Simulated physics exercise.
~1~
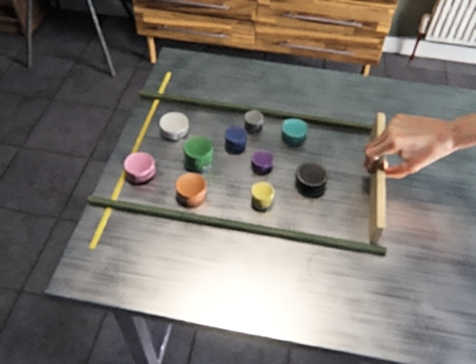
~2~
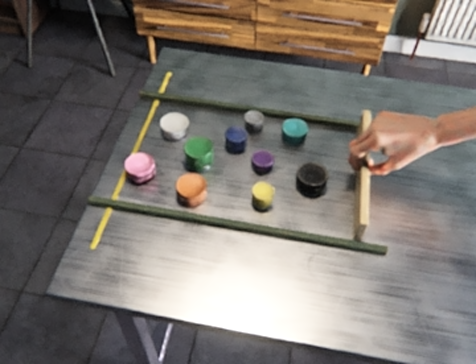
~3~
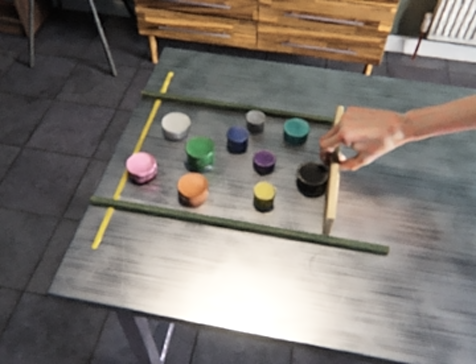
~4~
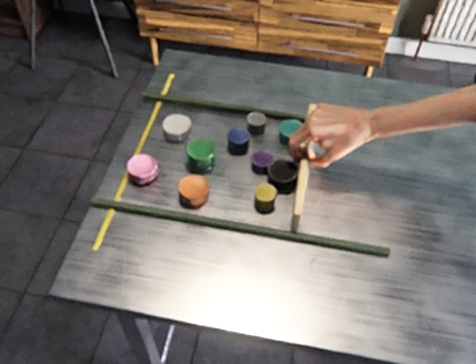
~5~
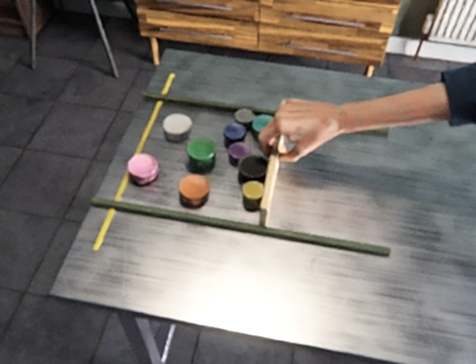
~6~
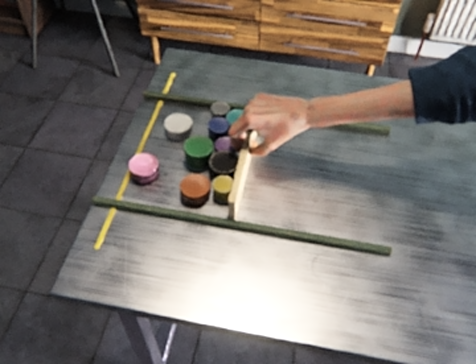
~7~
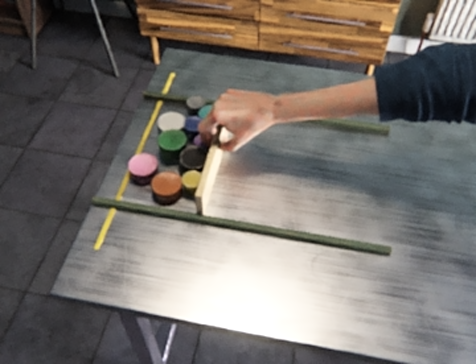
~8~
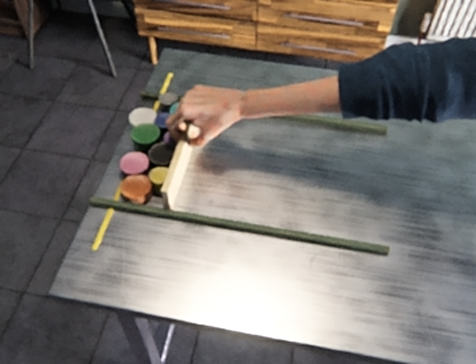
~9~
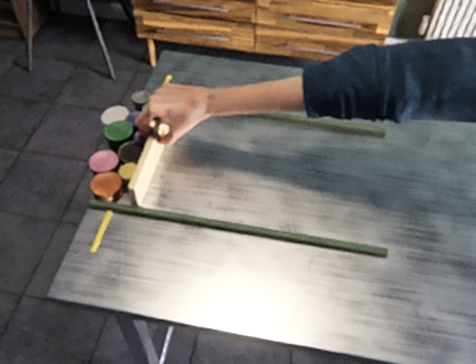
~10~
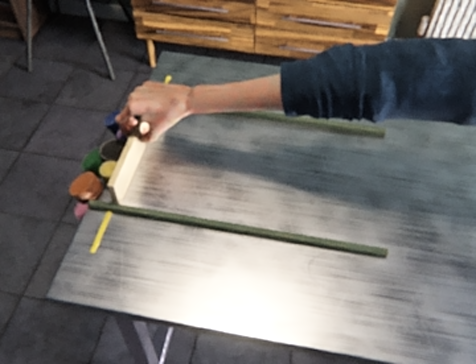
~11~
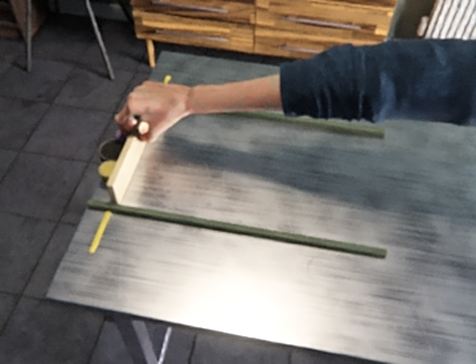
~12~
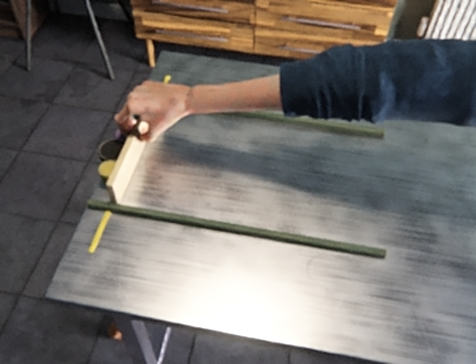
A grey table with a wide channel between two dark green rails is seen from above at an angle, in a slightly swaying view. Small tubs and tins in white, pink, green, orange, blue, grey, turquoise, purple, yellow and black stand scattered between a yellow tape line on the left and an upright wooden board on the right. A hand slides the board left, gathering the black, turquoise and yellow tins first, then bunching the rest together. The cluster crosses the tape and tubs drop over the left edge. The board stops near the tape, with the yellow and black tins still beside it and at least five pieces gone, including the pink, orange, green and white ones.
